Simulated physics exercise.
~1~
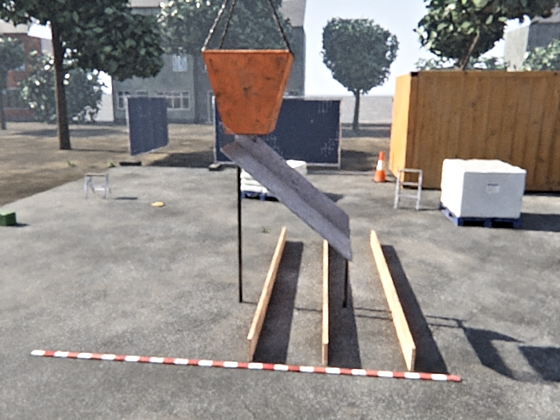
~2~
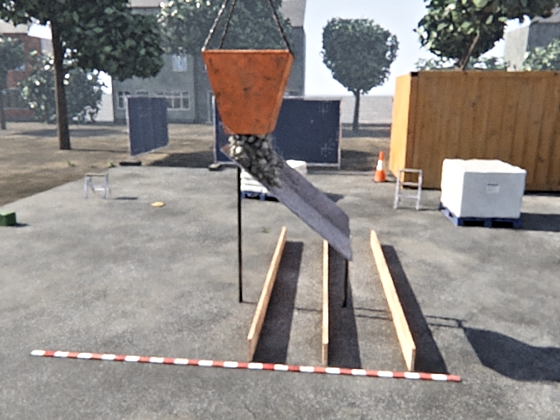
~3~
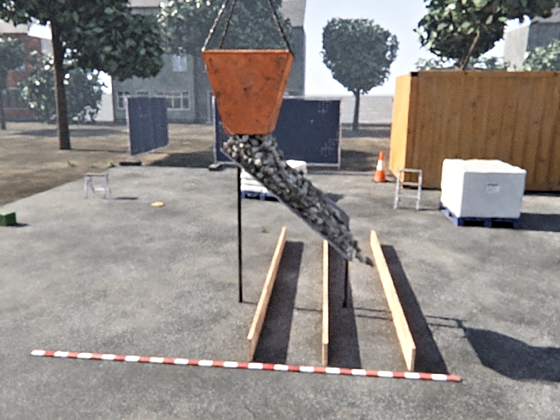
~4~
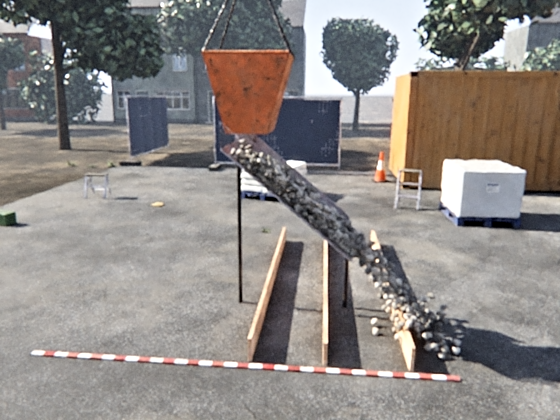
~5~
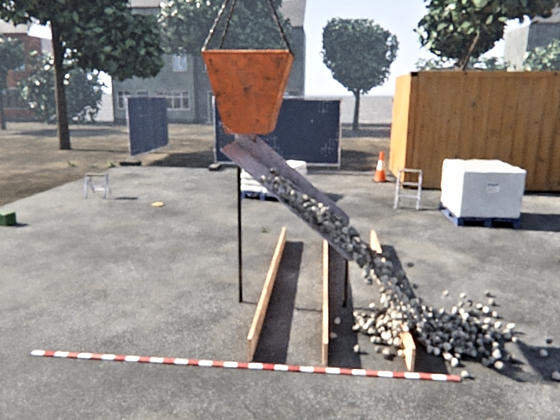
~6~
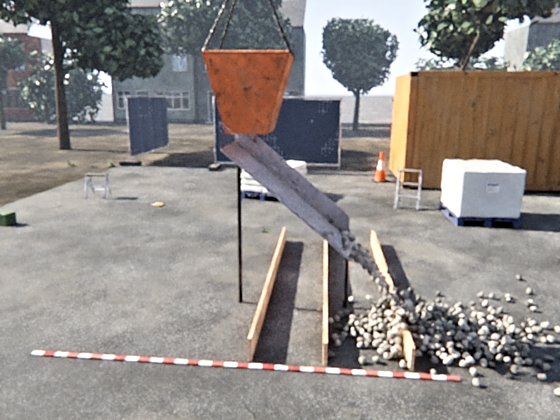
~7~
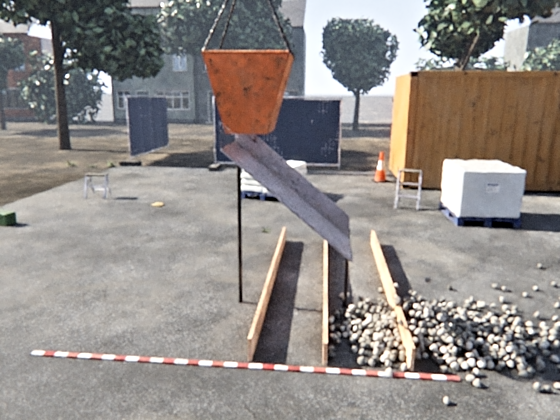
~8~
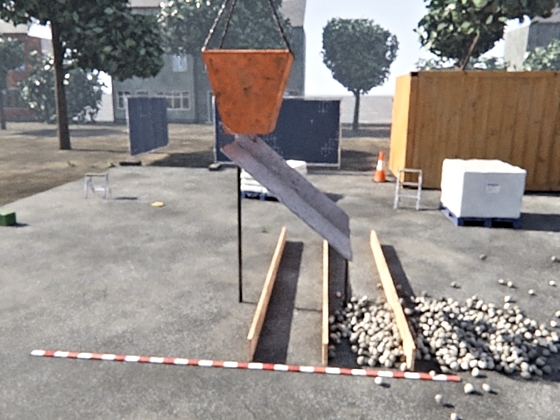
At first, an orange skip hangs from chains above a sloping steel chute, with three wooden boards standing on the grey ground below. Rounded stones drop from the bottom of the skip and pour down the chute to the right. They shoot off its lower end, strike around the right-hand board and spill well past it. The stream thins until skip and chute are empty, while the skip stays in place. Finally, most of the stones lie spread beyond the right board, a smaller share rests in the right bay, and the left bay stays bare.
